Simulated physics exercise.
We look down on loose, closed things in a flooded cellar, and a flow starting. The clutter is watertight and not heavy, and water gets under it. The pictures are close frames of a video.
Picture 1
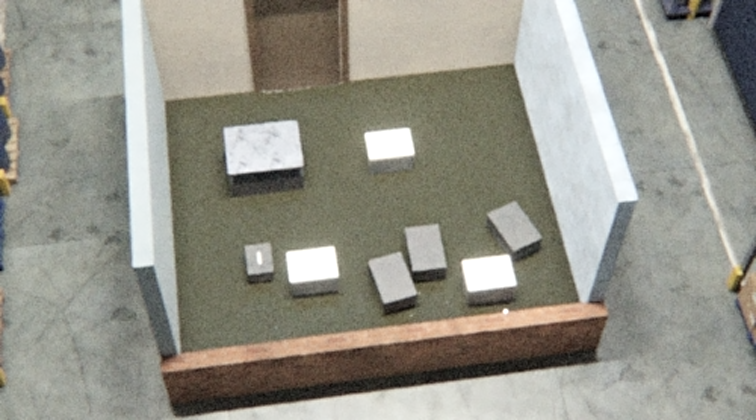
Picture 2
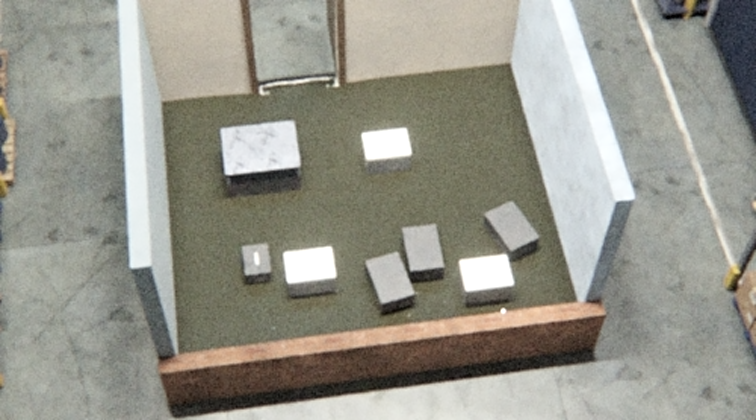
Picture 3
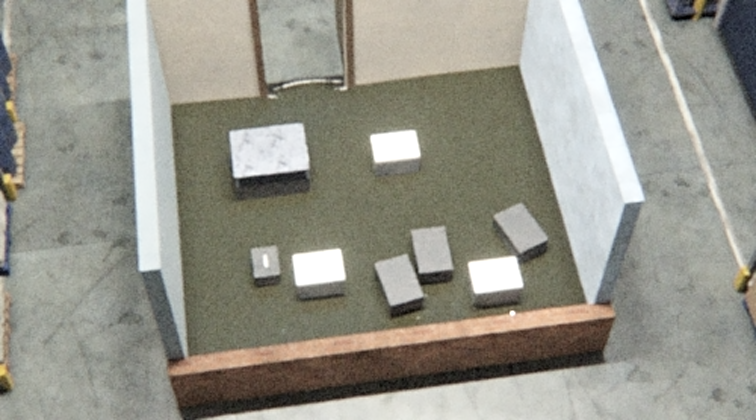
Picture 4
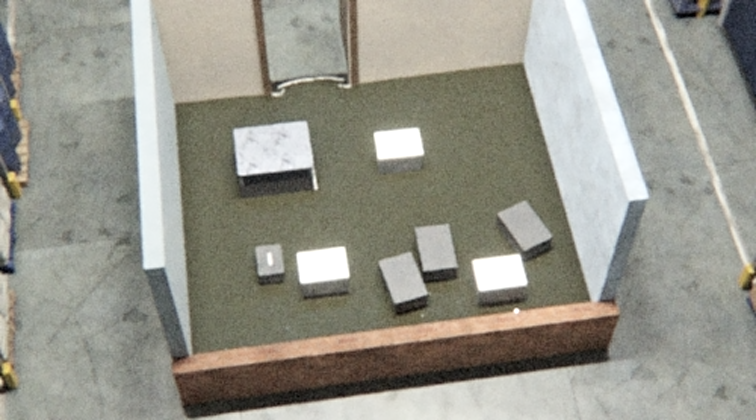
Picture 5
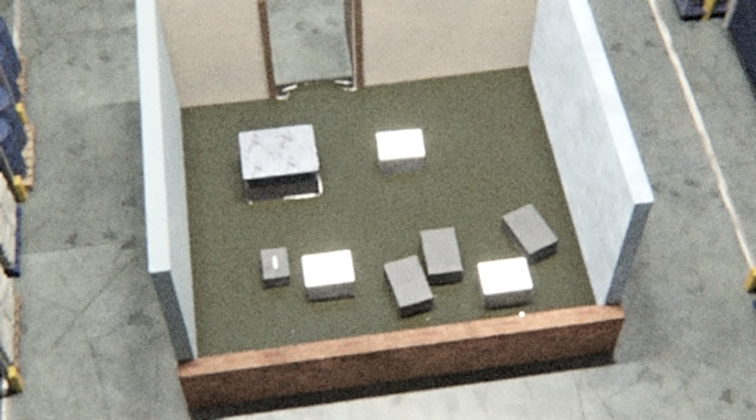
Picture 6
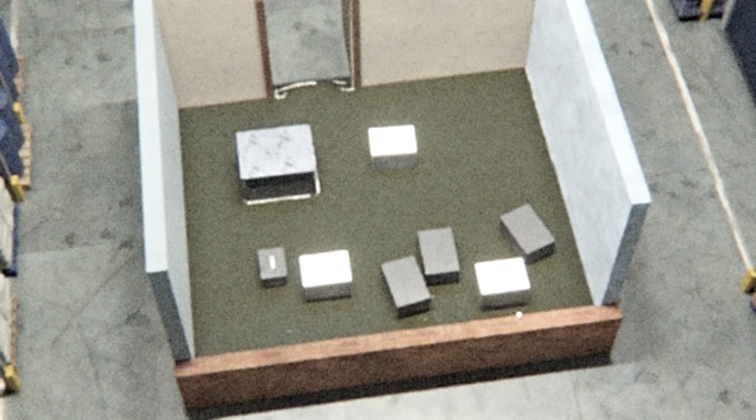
A large marbled grey box among smaller boxes shifts slightly after the brown doorway opens.
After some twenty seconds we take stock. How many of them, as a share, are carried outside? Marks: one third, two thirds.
That comes to under a third.
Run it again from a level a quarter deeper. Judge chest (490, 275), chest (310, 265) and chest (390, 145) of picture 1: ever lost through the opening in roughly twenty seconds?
In turn: Still in, left behind, washed out.
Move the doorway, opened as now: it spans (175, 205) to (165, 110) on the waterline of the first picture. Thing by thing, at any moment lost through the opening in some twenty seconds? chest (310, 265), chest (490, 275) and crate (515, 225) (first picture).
One after the other: Gone, stays, no.
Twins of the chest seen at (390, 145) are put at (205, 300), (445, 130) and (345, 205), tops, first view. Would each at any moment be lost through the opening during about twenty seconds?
As listed: Inside, through, out.
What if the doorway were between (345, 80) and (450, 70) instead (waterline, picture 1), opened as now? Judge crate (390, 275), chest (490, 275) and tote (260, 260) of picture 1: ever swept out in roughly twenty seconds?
In that order: Still in, kept in, left behind.
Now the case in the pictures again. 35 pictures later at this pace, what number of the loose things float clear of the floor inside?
The number is 6.
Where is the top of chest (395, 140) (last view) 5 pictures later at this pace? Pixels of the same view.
Close to (365, 115).
A moment on, 0 of 7 are out; 7 afloat.
Next, 1 of 7 are out; 6 afloat.
Later, 1 of 7 are out; 6 afloat.
In the end, 1 of 7 are out; 6 afloat.
